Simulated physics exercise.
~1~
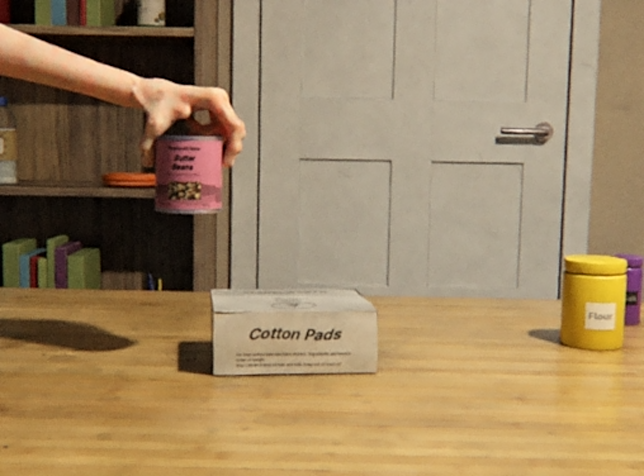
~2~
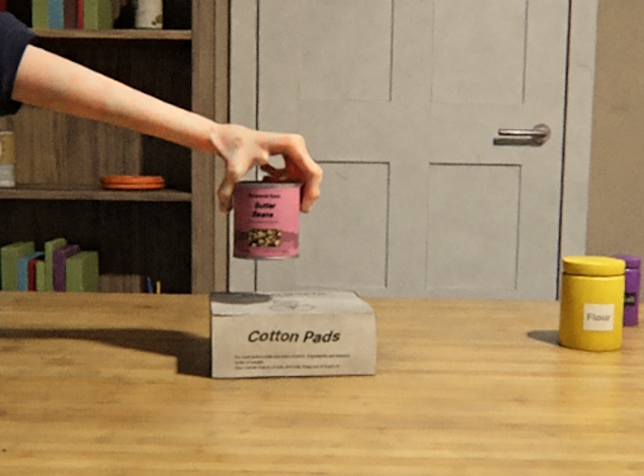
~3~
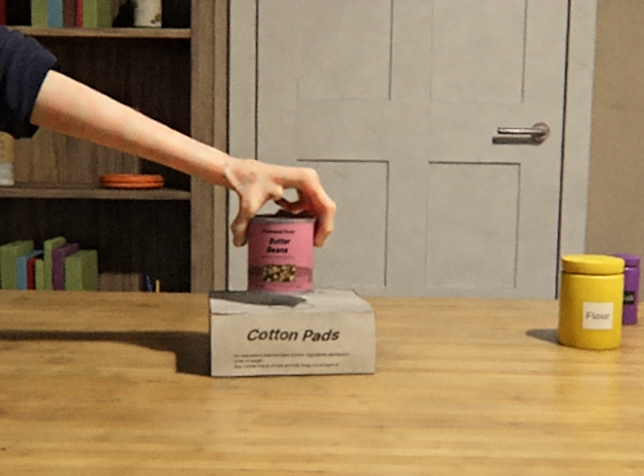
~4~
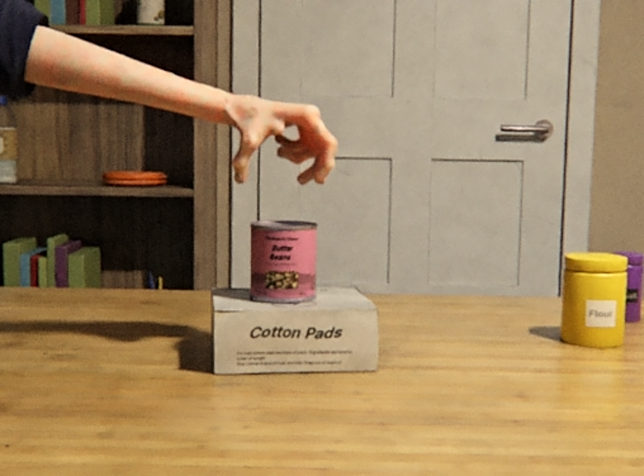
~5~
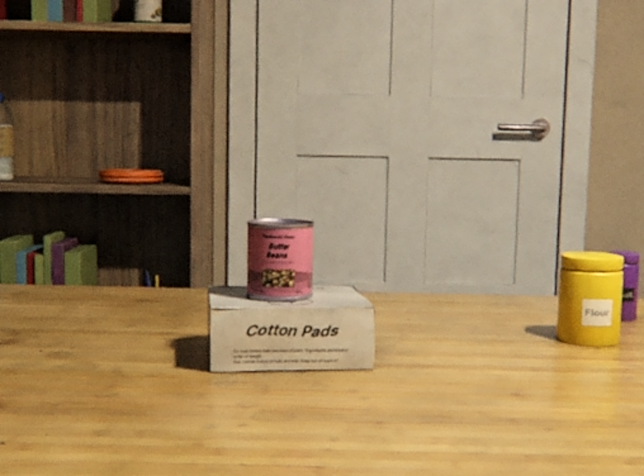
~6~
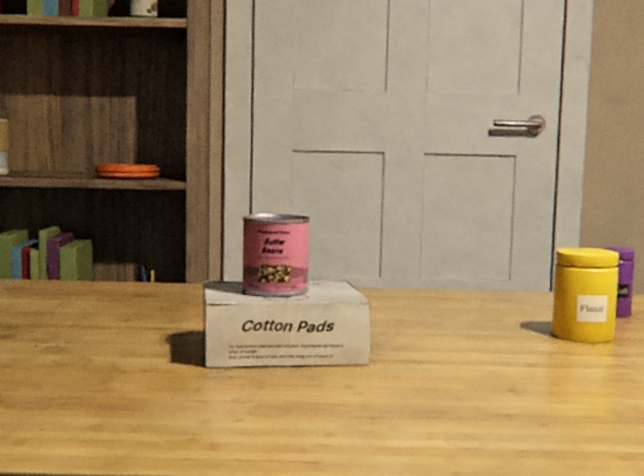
On a wooden table, a hand lowering a pink can onto a white cotton pads box and withdrawing, the can staying put.
